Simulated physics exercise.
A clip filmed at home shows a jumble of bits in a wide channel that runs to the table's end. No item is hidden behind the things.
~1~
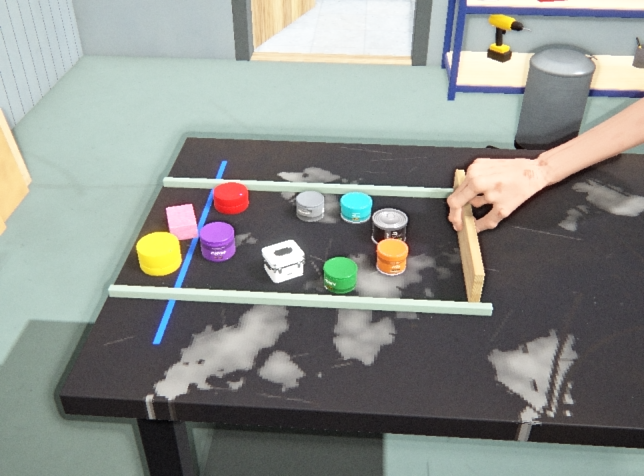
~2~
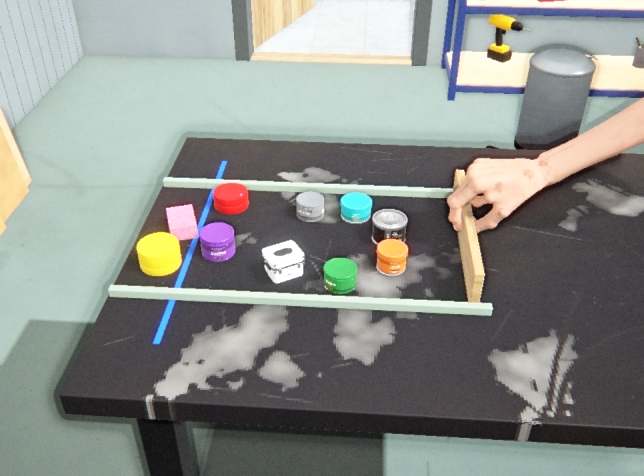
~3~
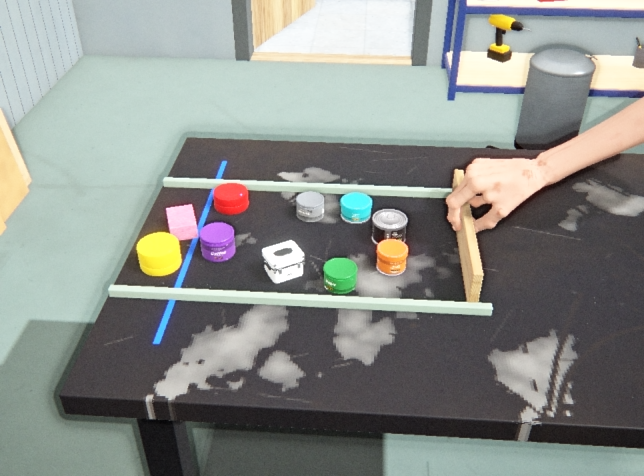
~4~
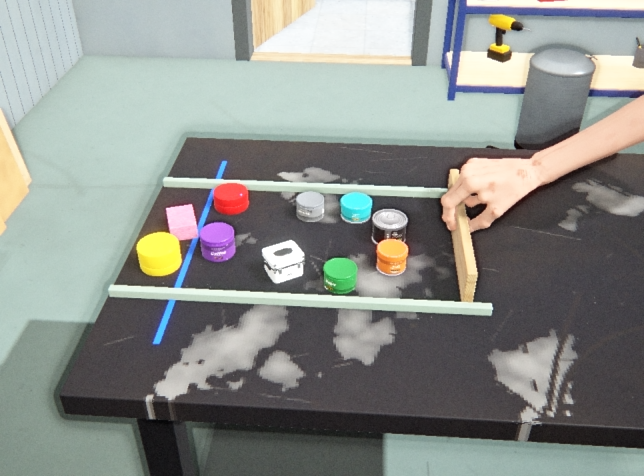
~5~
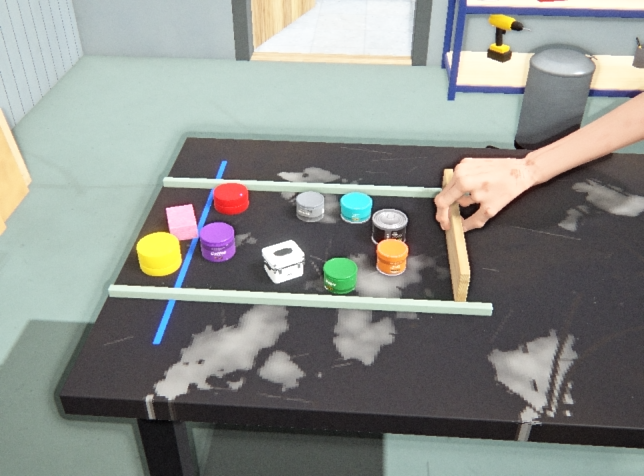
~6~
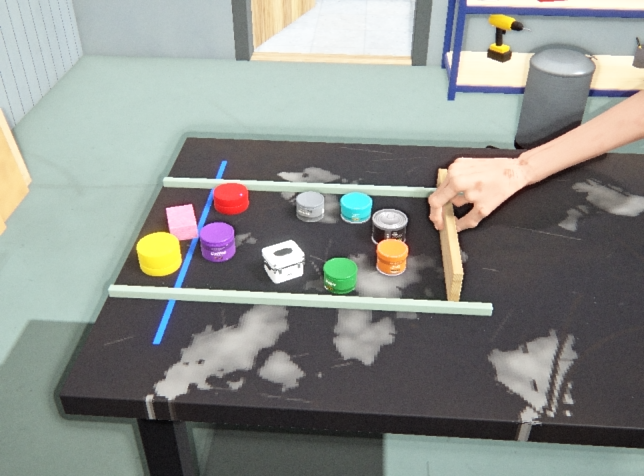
To begin with, a hand holds a wooden board upright at the right end of a channel between two pale rails, with colourful tubs, a pink block and a white case lying still. Then the hand slides the board slightly left, and the items stay where they are.
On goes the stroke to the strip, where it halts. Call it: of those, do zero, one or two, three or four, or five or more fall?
One or two fall.
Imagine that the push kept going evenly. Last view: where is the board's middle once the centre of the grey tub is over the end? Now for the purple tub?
Roughly (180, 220); roughly (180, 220).
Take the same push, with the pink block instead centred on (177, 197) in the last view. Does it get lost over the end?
From that start, the object then is safe.
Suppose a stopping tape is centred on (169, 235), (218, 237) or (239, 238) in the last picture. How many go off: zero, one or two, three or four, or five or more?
Either three or four; no fall at all; none.
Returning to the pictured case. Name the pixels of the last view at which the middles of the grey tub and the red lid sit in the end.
Looks like one lands around (163, 211), and the other around (177, 190).
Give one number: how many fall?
The figure is 2, exactly.
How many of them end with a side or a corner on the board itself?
All in all, 4.
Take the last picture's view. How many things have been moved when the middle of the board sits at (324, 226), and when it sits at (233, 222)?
6 at one spot and 10 at the other.
A little later, none off yet; yellow lid at rest near (159, 254); pink block at rest near (182, 223); red lid at rest near (231, 198).
When it is over, the number that fall off is one or two; down, pink block and yellow lid.
